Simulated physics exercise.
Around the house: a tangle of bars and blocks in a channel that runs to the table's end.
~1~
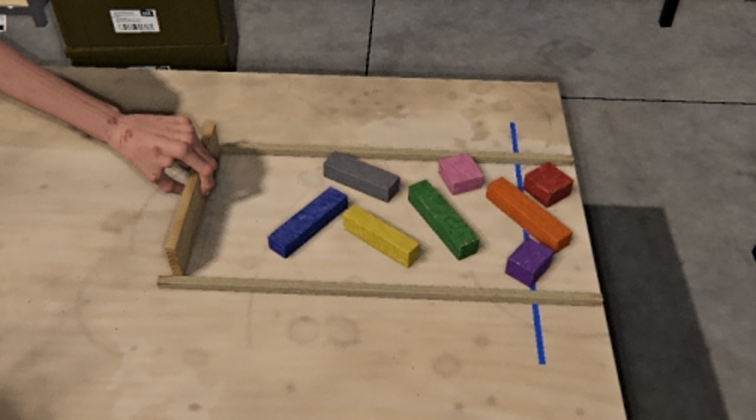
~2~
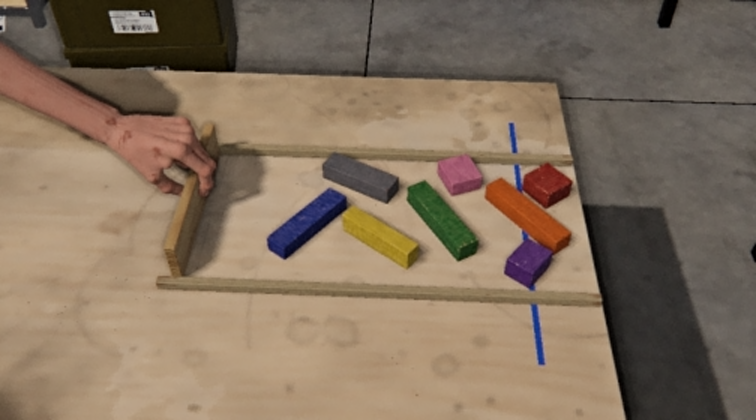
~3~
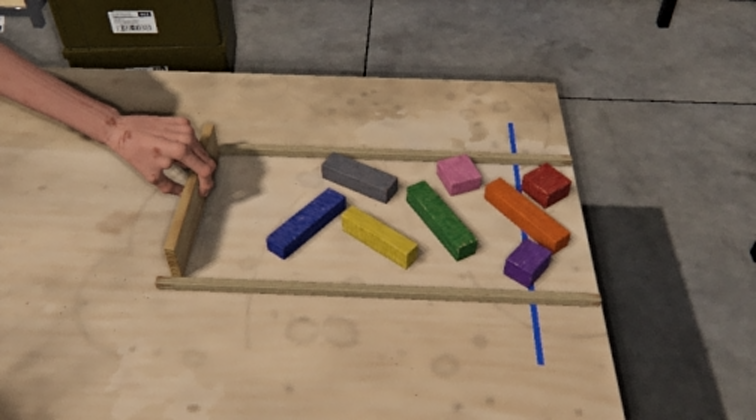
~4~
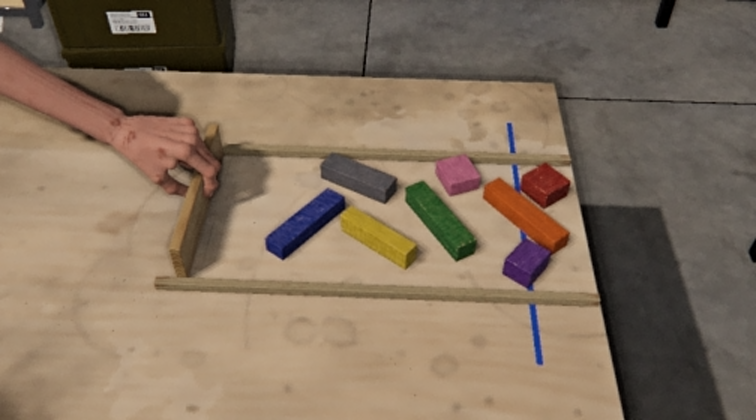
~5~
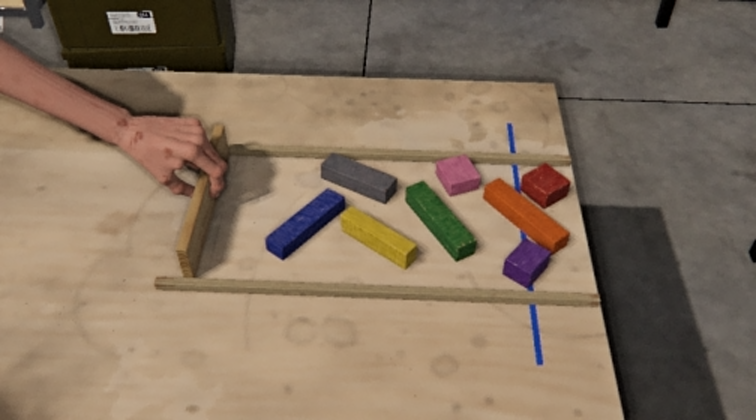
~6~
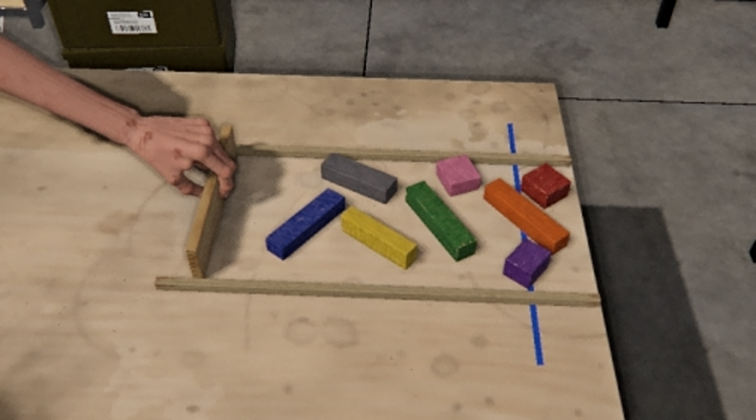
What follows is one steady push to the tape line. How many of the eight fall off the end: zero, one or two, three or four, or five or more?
Here the number that fall off is three or four.
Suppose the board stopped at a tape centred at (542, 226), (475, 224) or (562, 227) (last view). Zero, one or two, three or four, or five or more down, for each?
One after another: At least five; none; at least five.
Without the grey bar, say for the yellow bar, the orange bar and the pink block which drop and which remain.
The yellow bar remains up; the orange bar is lost; the pink block stays on.
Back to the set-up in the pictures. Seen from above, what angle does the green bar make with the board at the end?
Roughly 0° out of line.
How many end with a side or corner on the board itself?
The number is 2.
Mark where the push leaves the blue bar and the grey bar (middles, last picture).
First (536, 228), then (550, 189).
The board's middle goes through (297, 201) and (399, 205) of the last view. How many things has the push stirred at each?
First 1, then 5.
Soon after, none off yet; red block at rest near (545, 186); orange bar at rest near (525, 215); purple block at rest near (527, 263).
In the end, the number that fall off is three or four; gone, purple block, orange bar and red block.
